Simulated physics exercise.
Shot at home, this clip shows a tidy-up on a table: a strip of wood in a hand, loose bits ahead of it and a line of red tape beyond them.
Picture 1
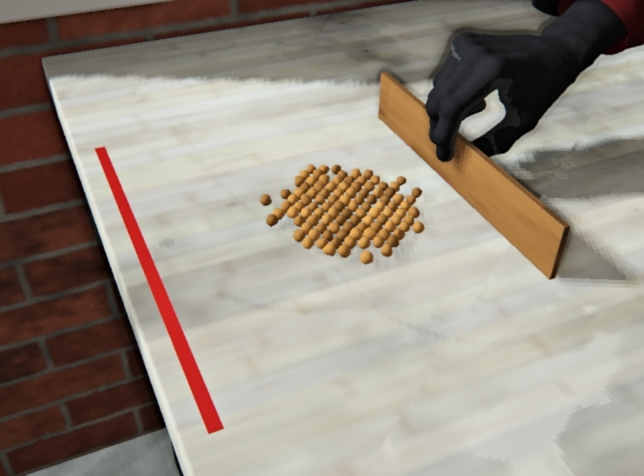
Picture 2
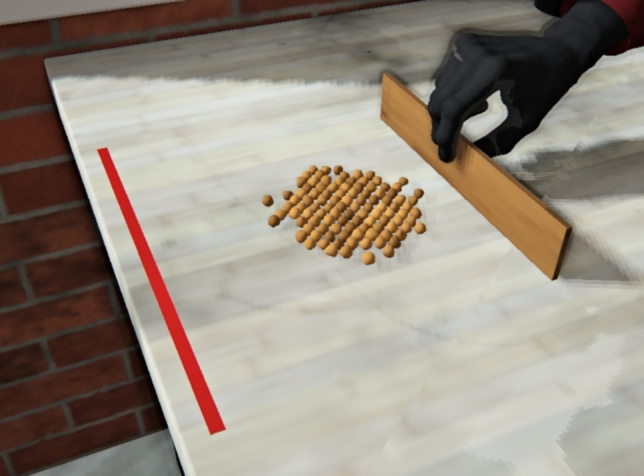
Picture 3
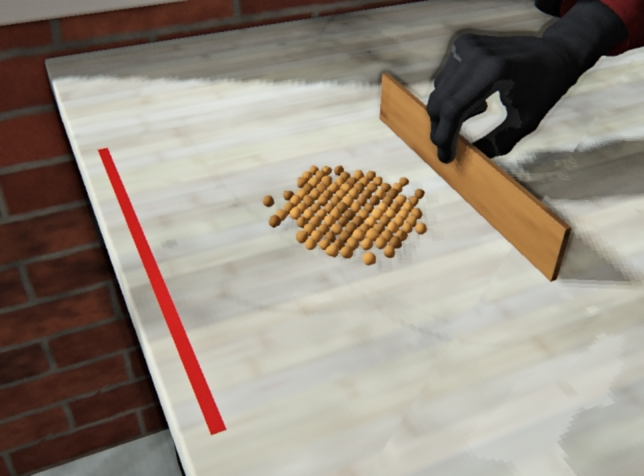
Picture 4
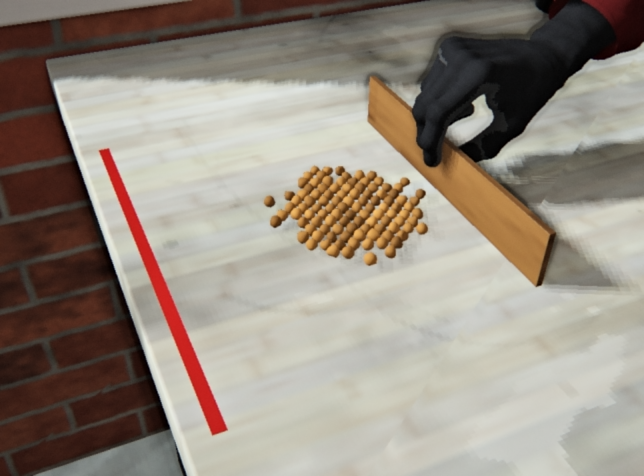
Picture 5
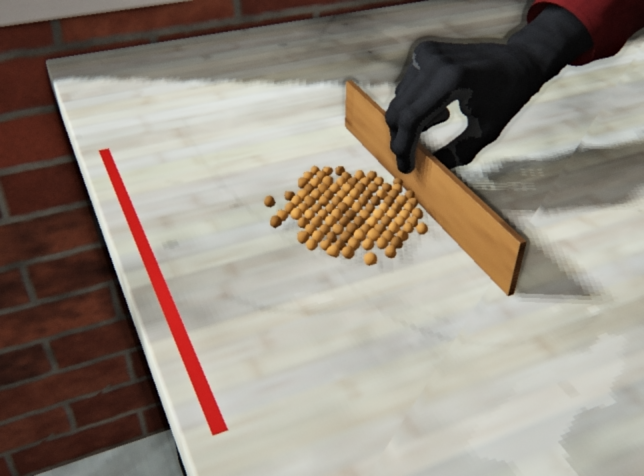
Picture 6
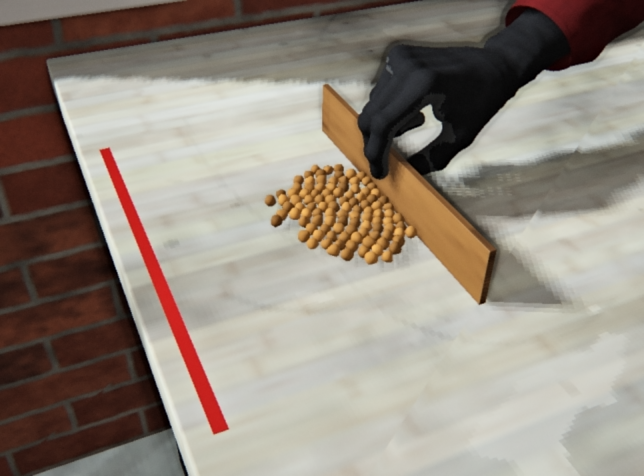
At the start, a black-gloved hand holds a strip of wood still on a pale tabletop, to the right of a heap of small round tan bits, with red tape on the left near the edge. The hand then slides the strip left, and it meets the heap and pushes the nearer bits closer together.
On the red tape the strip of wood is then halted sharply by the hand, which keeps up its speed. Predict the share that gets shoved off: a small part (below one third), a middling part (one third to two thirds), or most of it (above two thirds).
It will be most of it, above two thirds.
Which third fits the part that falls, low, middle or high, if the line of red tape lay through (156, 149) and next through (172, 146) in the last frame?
Try 1 - under a third; try 2 - below one third.
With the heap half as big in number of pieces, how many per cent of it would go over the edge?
I'd say close to 70 per cent.
Soon after the last picture, strip of wood still moving, near (268, 183); heap all on the table, its front near (183, 241).
A little later, strip of wood stopped at the red tape; heap about two thirds over the edge.
Later still, strip of wood stopped at the red tape; heap most over the edge.
At rest, strip of wood stopped at the red tape; heap most over the edge.
